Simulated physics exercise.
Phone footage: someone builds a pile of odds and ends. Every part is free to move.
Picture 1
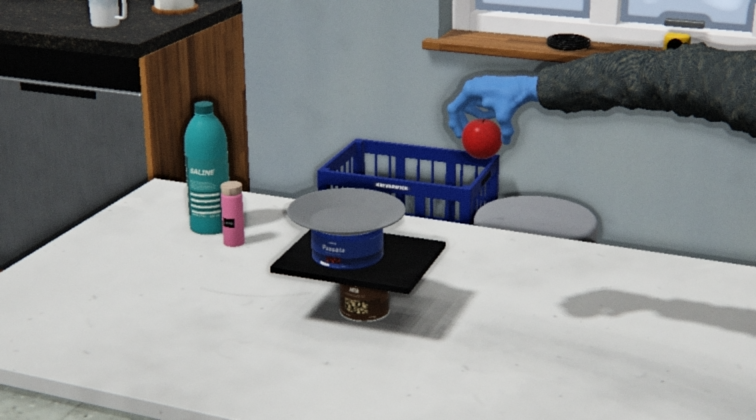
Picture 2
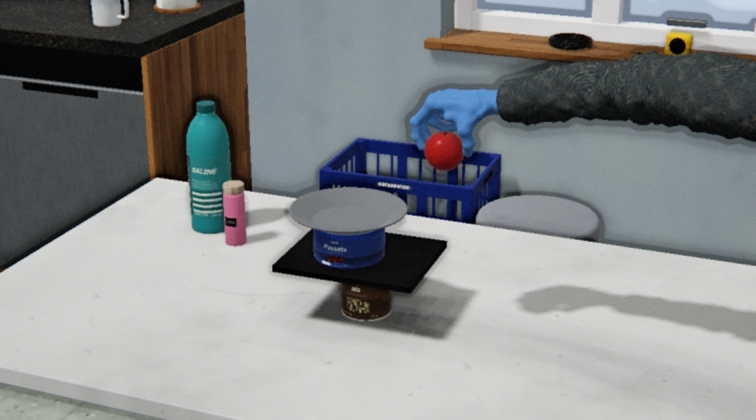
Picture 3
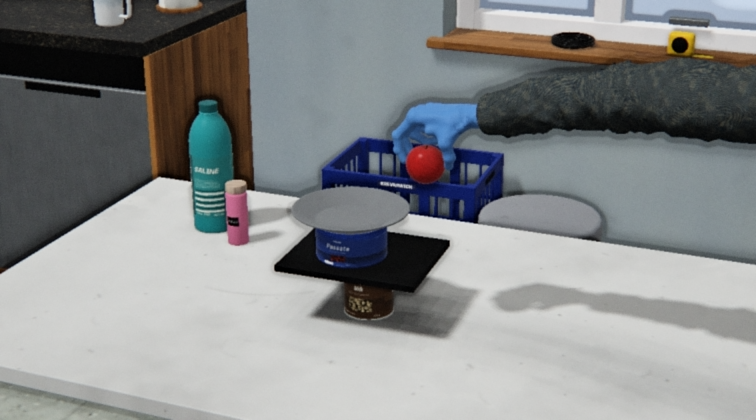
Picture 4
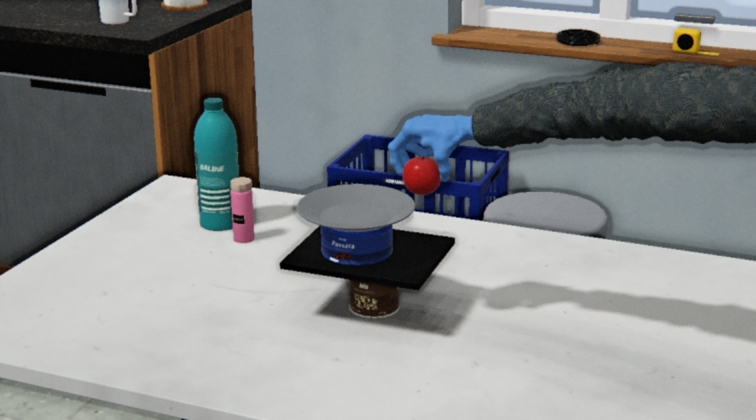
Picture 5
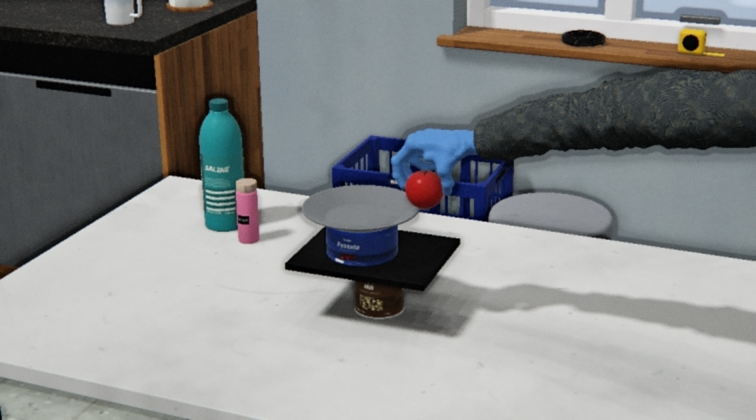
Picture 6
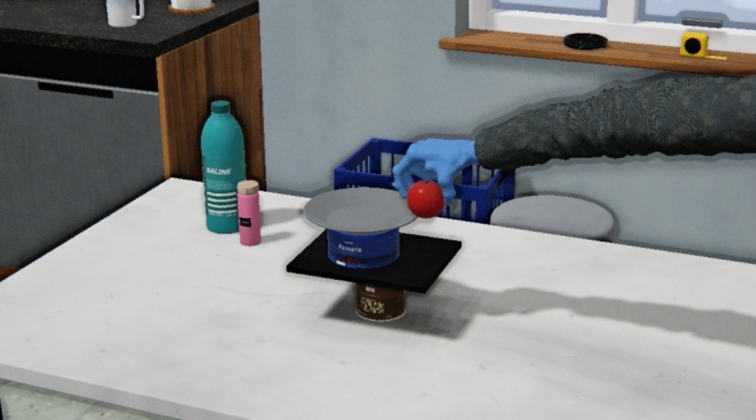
The clip shows a blue-gloved hand moving a red apple leftward and down toward the right rim of a gray plate, which sits on a blue tub, a black board and a brown can on a white table.
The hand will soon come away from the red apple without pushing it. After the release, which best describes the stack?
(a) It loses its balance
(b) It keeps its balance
The answer is a.
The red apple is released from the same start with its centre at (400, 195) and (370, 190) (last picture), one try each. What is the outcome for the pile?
So the first time it does not fall and the second time it does not fall.
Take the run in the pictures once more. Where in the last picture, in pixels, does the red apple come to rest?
In the final view it sits at roughly (531, 329).
Then, 0.30 s after the last picture, red apple now fallen.
Then, 0.40 s after the last picture, things are still on the move.
Then, 0.50 s after the last picture, as before.
Then, 0.80 s after the last picture, nothing new.
At rest, fallen, red apple; the other 6 in place. Seen from the same camera at the end, red apple near (531, 329). The pile loses its balance.
